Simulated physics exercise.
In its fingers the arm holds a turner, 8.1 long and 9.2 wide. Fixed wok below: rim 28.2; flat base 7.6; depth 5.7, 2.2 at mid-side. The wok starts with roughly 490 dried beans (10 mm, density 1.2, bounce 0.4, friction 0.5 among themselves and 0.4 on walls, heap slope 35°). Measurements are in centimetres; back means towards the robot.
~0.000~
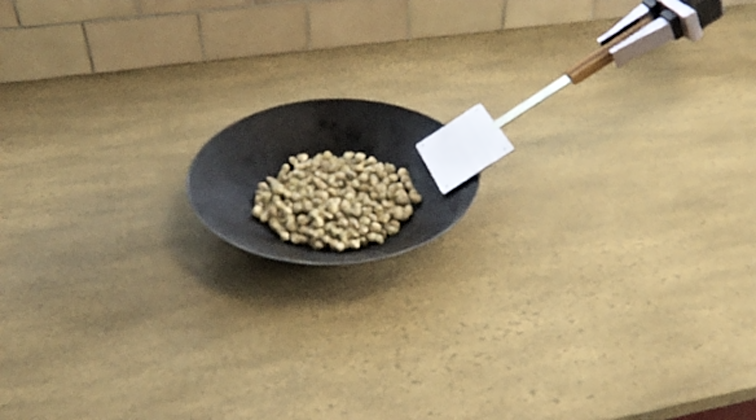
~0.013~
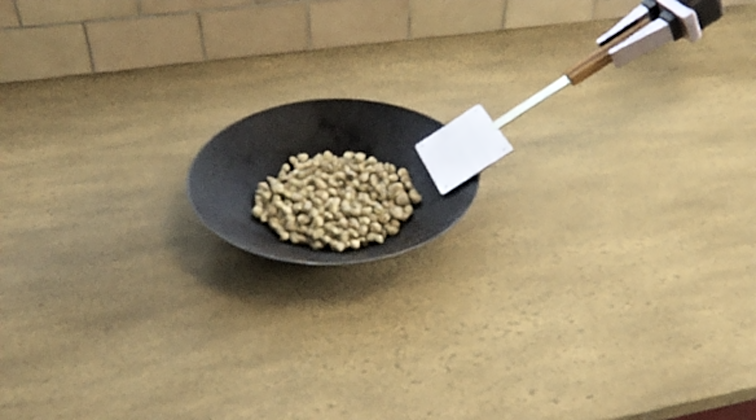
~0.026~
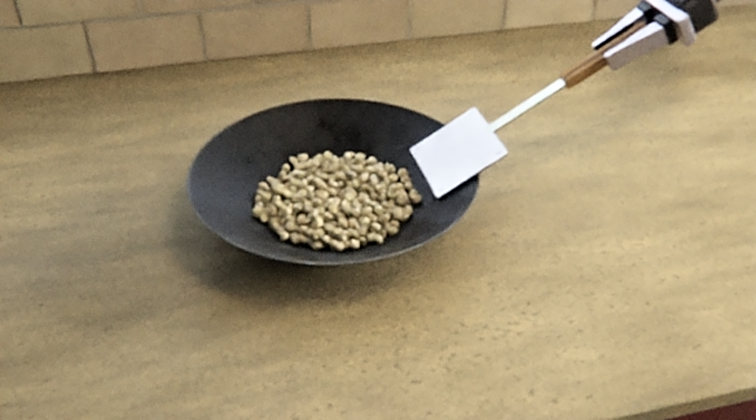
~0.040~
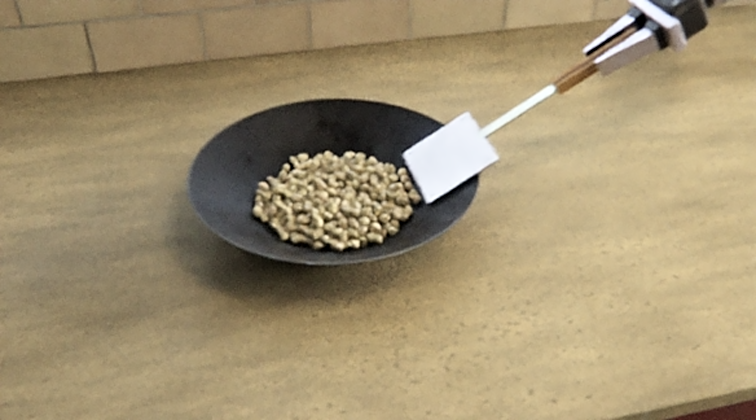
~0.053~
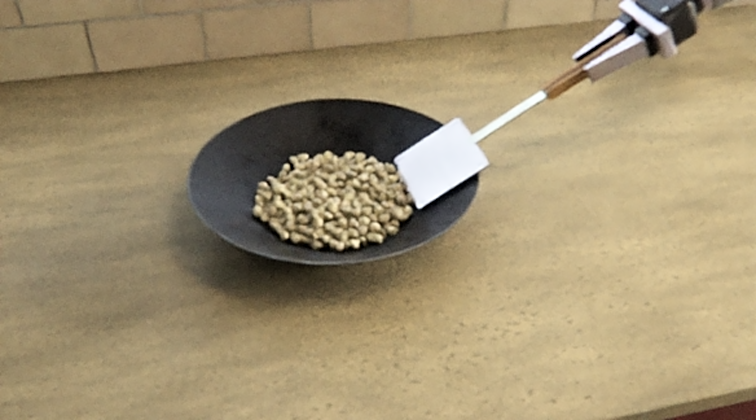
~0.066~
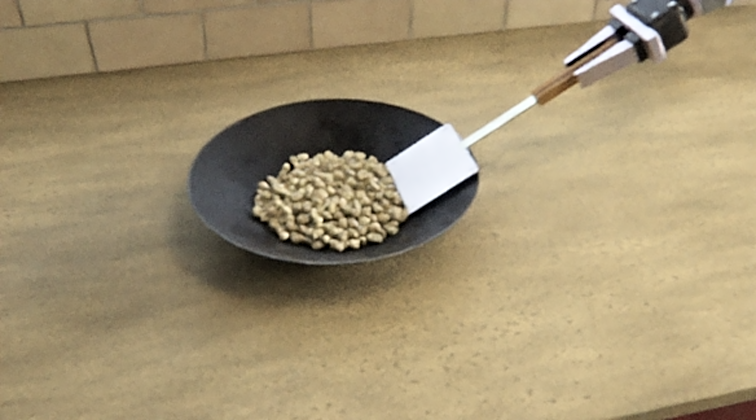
The clip shows a dark wok holding a heap of dried beans on a countertop while a robotic arm slowly moves a white turner a short way left and downward inside the wok, until its blade meets the heap's right edge.
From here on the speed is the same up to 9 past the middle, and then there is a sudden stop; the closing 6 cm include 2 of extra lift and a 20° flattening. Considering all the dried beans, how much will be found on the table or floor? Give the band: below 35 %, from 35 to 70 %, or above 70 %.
Band: Below 35 %.
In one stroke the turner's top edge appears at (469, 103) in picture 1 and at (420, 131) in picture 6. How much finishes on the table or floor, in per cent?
Around 50 per cent finishes on the table or floor.
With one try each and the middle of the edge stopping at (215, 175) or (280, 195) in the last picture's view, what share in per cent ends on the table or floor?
Respectively some 50 and 0 percent end on the table or floor.
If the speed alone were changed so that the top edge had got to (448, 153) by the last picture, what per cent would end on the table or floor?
Expect about 50 per cent there.
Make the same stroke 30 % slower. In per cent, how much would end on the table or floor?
I'd expect near 15 per cent.
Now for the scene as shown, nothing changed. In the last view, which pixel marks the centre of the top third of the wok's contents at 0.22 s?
Roughly pixel (233, 188).
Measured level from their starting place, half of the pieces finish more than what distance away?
Roughly 8 centimetres.
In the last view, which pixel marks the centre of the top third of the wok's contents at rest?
Pixel estimate: About (233, 192).
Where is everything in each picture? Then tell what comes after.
The first picture shows the turner top edge at (497, 126), sloping 31°; upper third of the load around (339, 196), from x 255 to 415, top at y 155; 492 in the wok.
The second picture shows the turner top edge at (496, 126), sloping 31°; upper third of the load around (339, 196), from x 255 to 415, top at y 155.
The third picture shows the turner top edge at (491, 129), sloping 31°; upper third of the load around (339, 196), from x 255 to 415, top at y 155.
The fourth picture shows the turner top edge at (483, 135), sloping 31°; upper third of the load around (339, 196), from x 255 to 415, top at y 155.
The fifth picture shows the turner top edge at (473, 140), sloping 31°; upper third of the load around (338, 196), from x 255 to 415, top at y 155.
The sixth picture shows the turner top edge at (464, 145), sloping 31°; upper third of the load around (338, 195), from x 255 to 410, top at y 155; 492 in the wok.
After 0.14 s, sloping 31°, highest piece 5 above the table; 492 in the wok.
After 0.22 s, sloping 25°, highest piece 7 above the table; 488 in the wok, 4 on the blade or in flight.
After 0.46 s, sloping 11°, highest piece 8 above the table; 370 in the wok, 107 on the table or floor, 15 on the blade or in flight.
After 1.51 s, sloping 11°, highest piece 7 above the table; 366 in the wok, 126 on the table or floor.
In the end, 366 in the wok, 126 on the table or floor. That is 26 % on the table or floor.
